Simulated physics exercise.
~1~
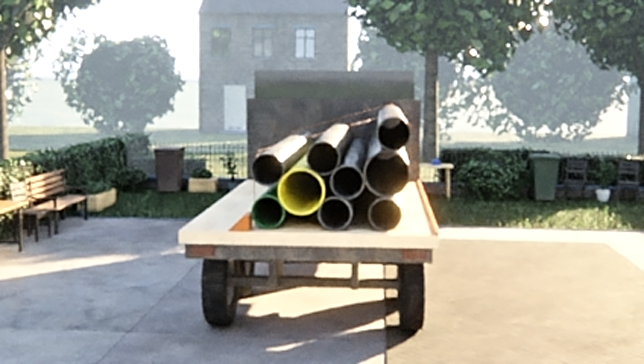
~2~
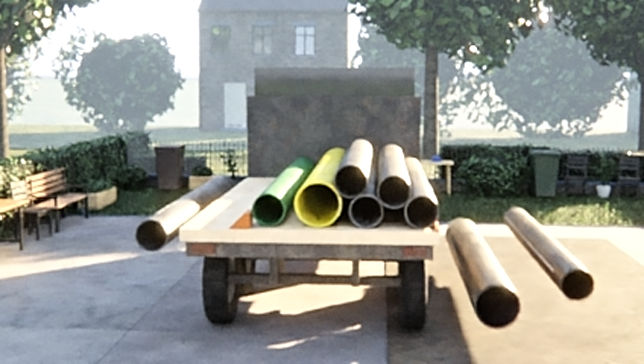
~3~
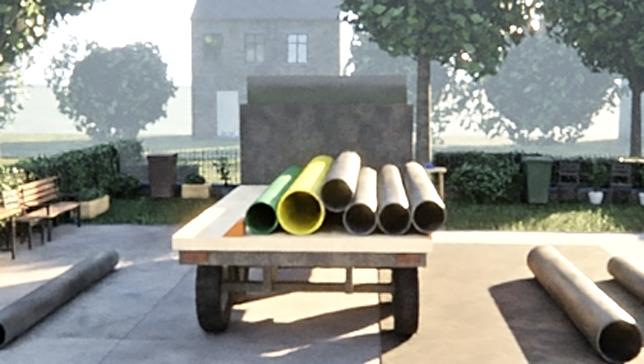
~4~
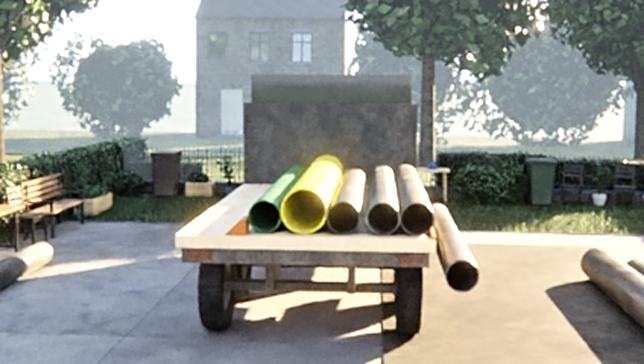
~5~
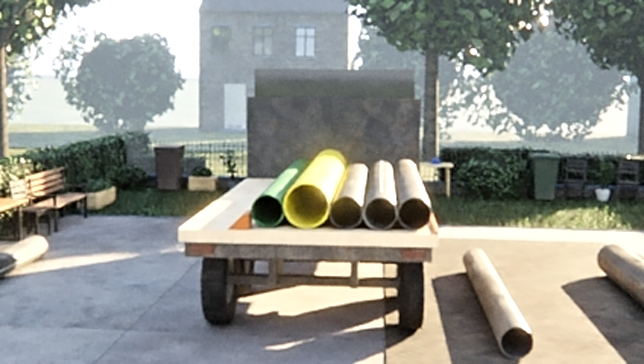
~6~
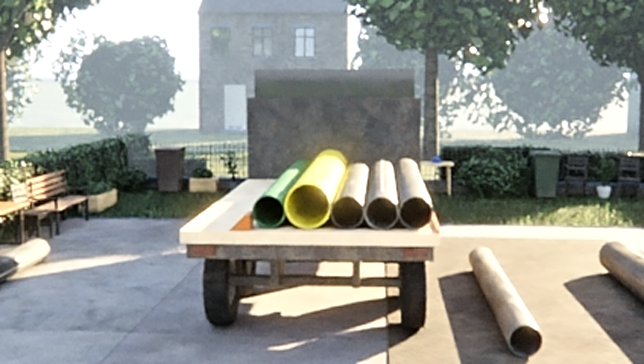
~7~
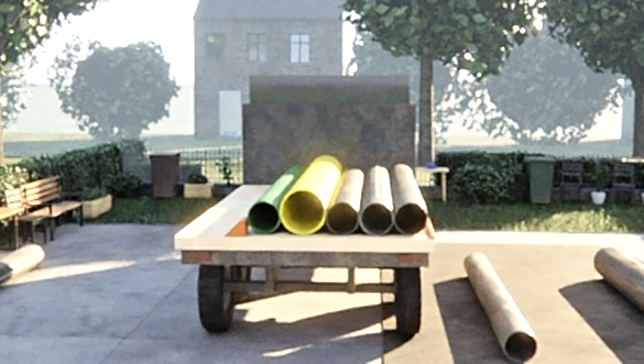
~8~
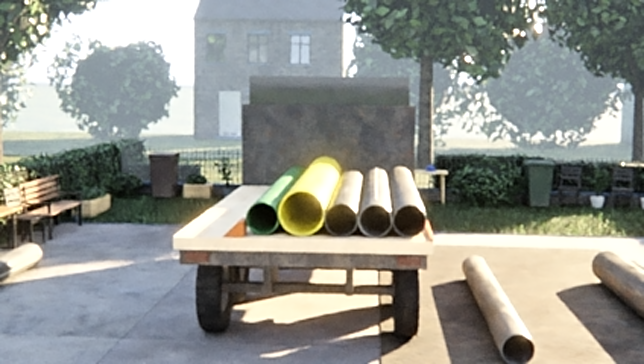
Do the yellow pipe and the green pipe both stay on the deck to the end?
Yes, both stay aboard. The yellow pipe comes to rest right beside the green one on the left part of the row.
A stack of pipes, most of them dark steel with one yellow and one green, begins to collapse on the back of a flatbed parked in a paved yard. The pile spreads out across the deck, and one steel pipe drops over the left side while two more go over the right. The yellow pipe shifts slightly right and down as the stack flattens, then settles beside the green one. A fourth pipe then tips off the right edge and lands on the paving. Everything comes to rest with green, yellow and three steel pipes lying side by side on the deck.
